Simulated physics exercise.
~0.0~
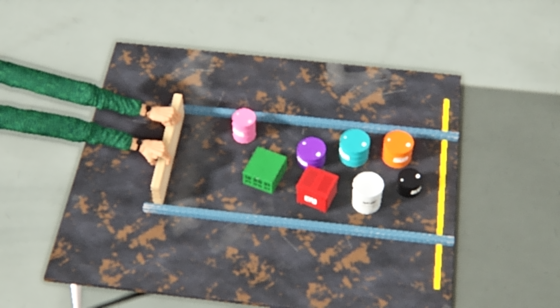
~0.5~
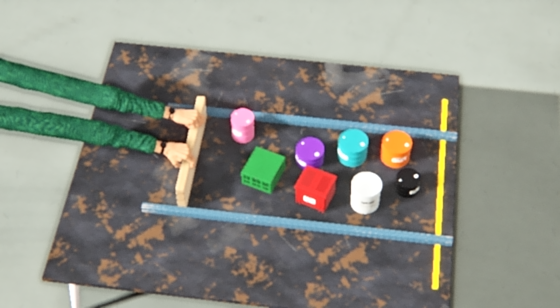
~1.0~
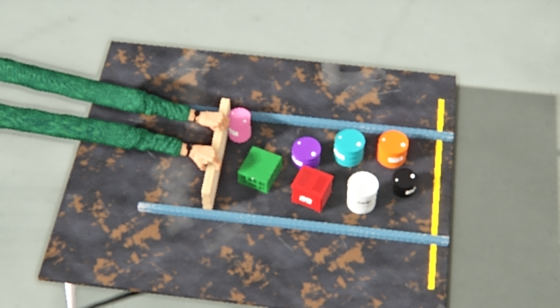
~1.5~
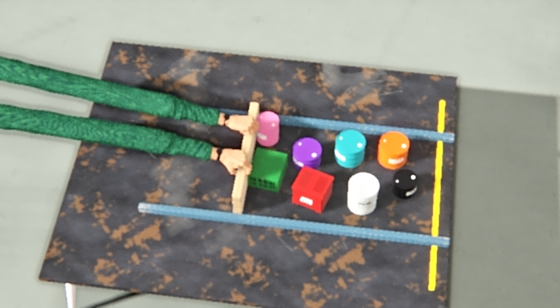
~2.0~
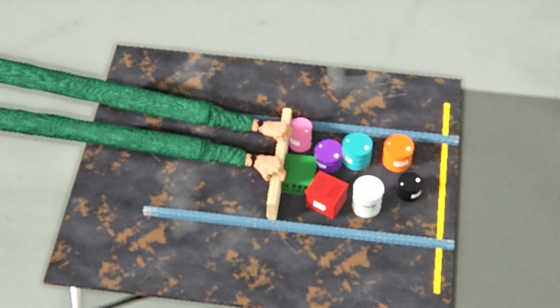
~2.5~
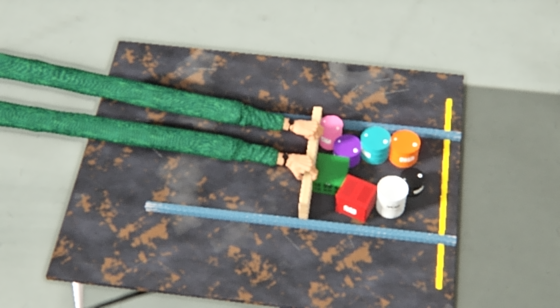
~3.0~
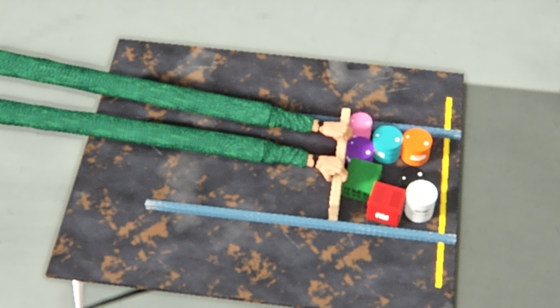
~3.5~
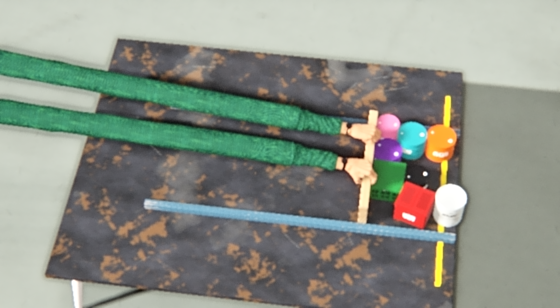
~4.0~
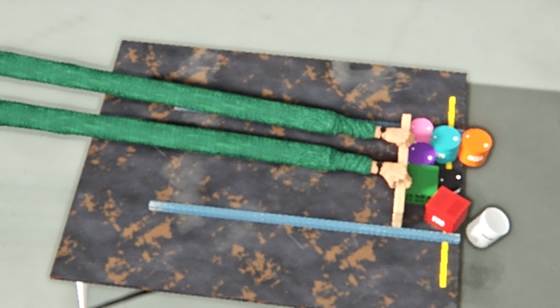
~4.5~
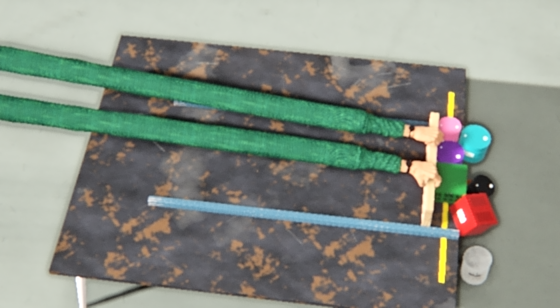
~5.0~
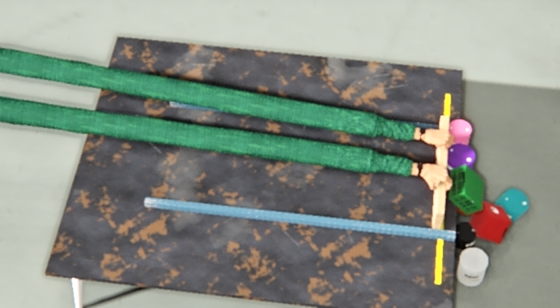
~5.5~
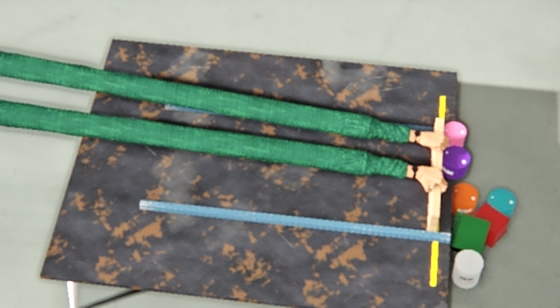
Two green-sleeved arms pushed a wooden plank rightward across a dark speckled table, gathering colourful blocks and canisters and shoving them past the yellow tape, until the green, red, turquoise, white, orange and black ones dropped off the right edge.
